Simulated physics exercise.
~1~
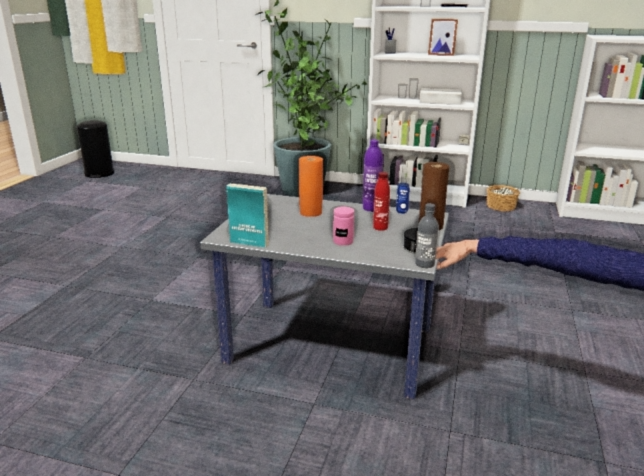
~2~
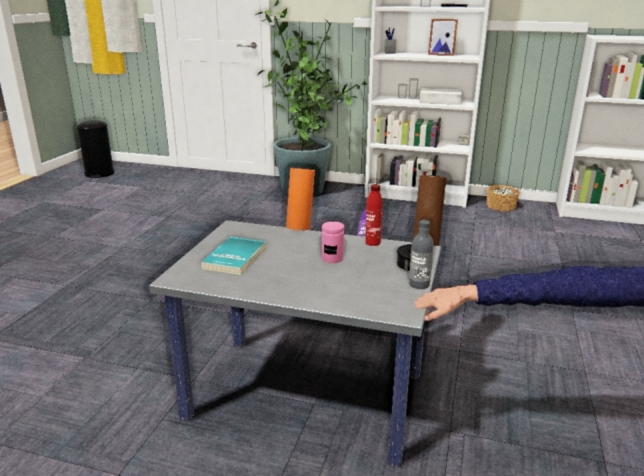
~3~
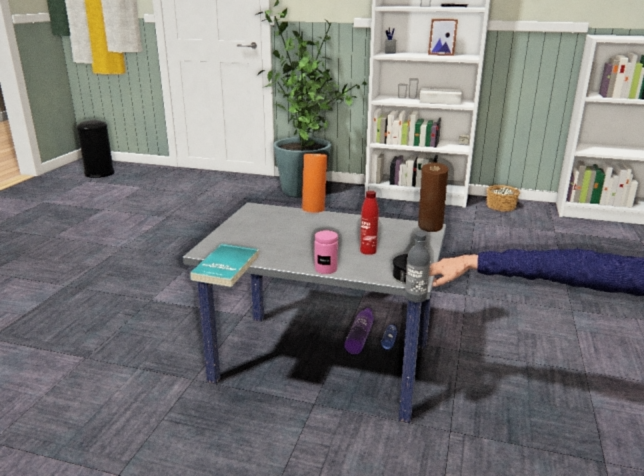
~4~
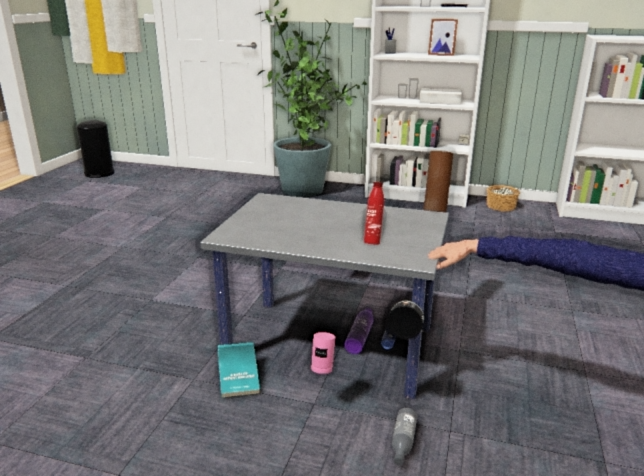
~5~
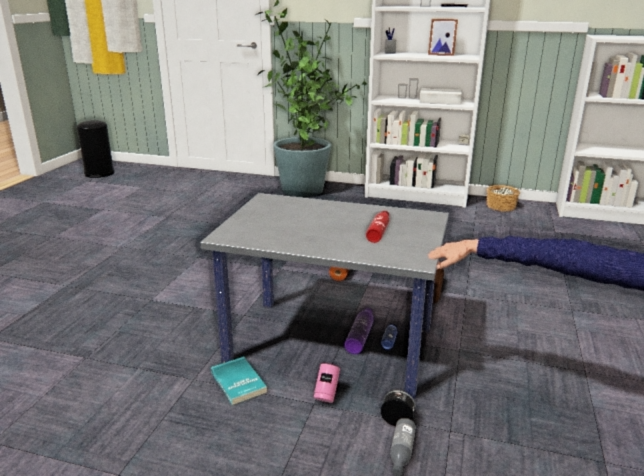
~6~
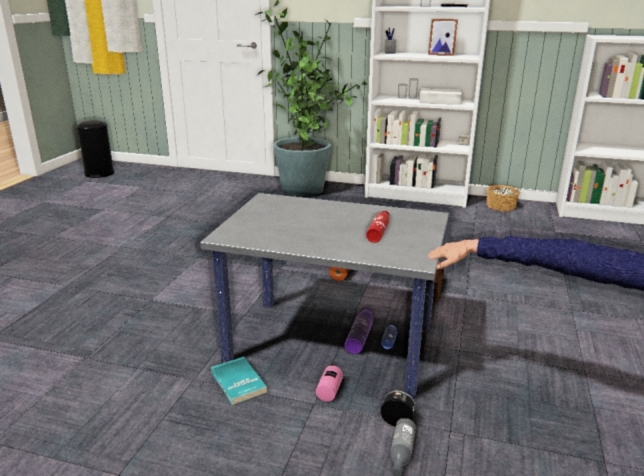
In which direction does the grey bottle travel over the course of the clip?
The grey bottle moves down in the view, going from the tabletop to the floor near the front of the table.
